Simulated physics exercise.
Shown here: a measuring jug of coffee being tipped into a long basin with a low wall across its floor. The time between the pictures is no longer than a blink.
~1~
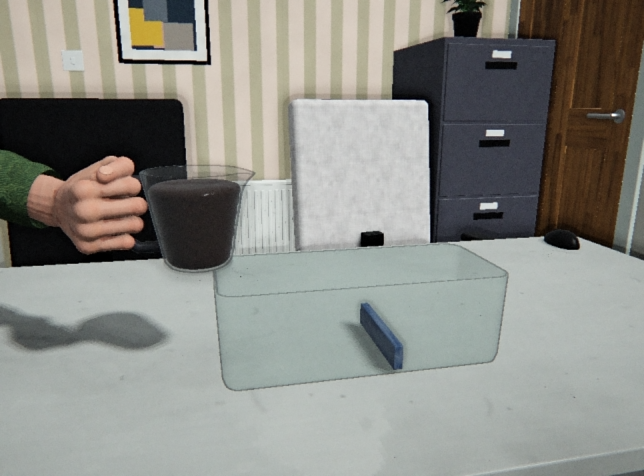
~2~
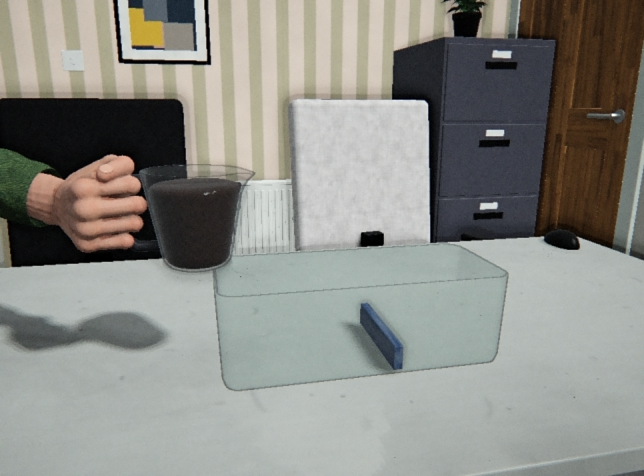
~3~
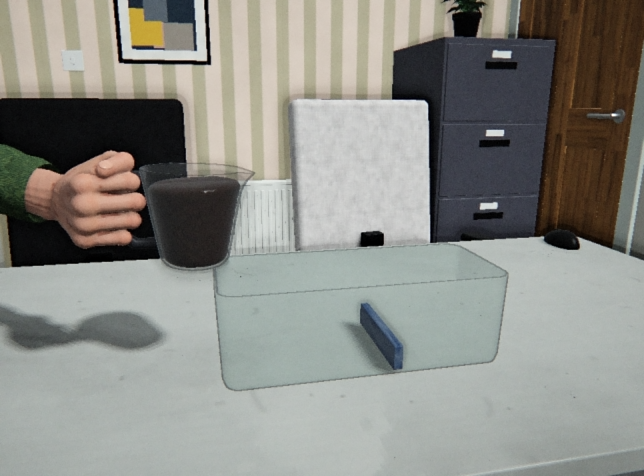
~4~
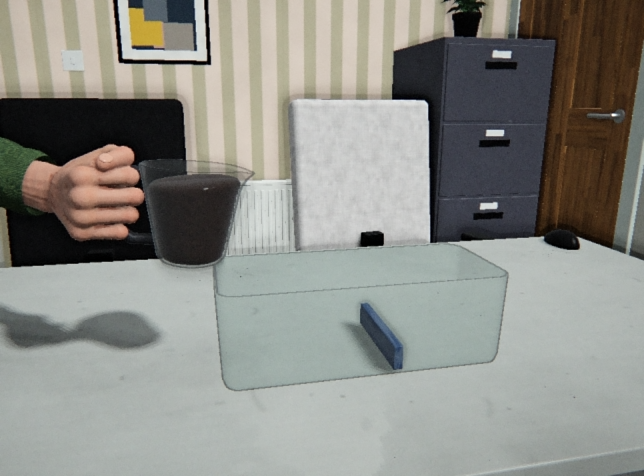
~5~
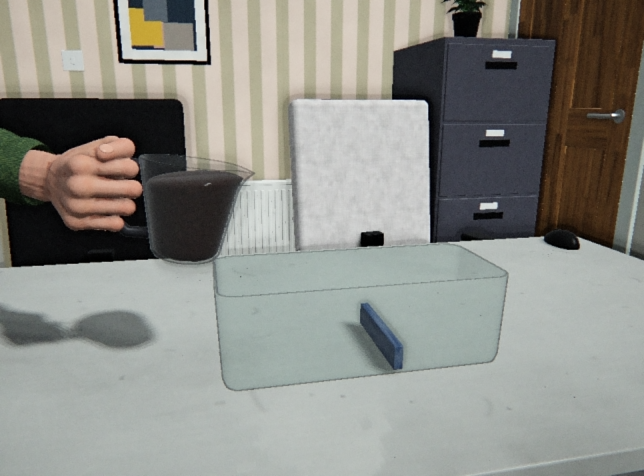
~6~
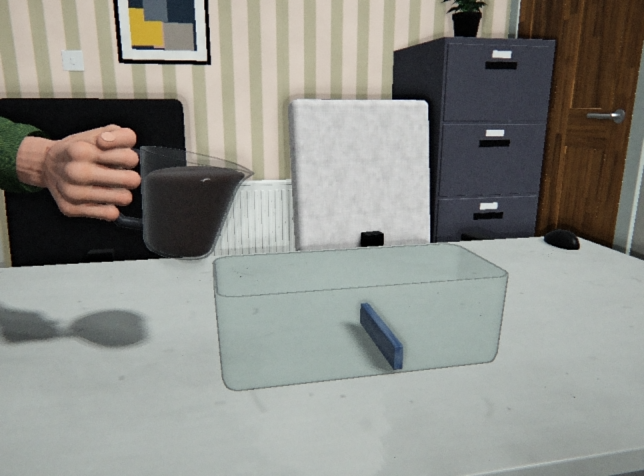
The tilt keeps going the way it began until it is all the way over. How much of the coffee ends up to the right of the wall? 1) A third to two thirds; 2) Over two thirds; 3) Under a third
Under a third (3).
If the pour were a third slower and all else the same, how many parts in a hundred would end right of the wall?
I'd put it at some 15 percent.
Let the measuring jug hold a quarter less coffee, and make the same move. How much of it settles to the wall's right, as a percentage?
10 %.
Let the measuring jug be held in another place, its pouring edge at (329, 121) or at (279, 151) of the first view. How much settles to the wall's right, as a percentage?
One after the other: 80 %, 20 %.
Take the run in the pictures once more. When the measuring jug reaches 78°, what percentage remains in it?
65 per cent, roughly.
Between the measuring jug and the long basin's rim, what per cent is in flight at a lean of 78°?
25 %.
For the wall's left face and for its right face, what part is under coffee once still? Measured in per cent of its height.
Near 50 in a hundred to the left, 10 to the right.
A moment on, the measuring jug is tipped on its side and 67 per cent is still to pour, 6 is left of the wall and 0 right of it.
Next, the measuring jug is tipped right over and 5 per cent is still to pour, 66 is left of the wall and 3 right of it.
Then the measuring jug is tipped right over and 0 per cent is still to pour, 82 is left of the wall and 12 right of it.
Later the measuring jug is tipped right over and 0 per cent is still to pour, 82 is left of the wall and 12 right of it.
At rest 82 per cent lies left of the wall, 13 right of it and 6 outside.
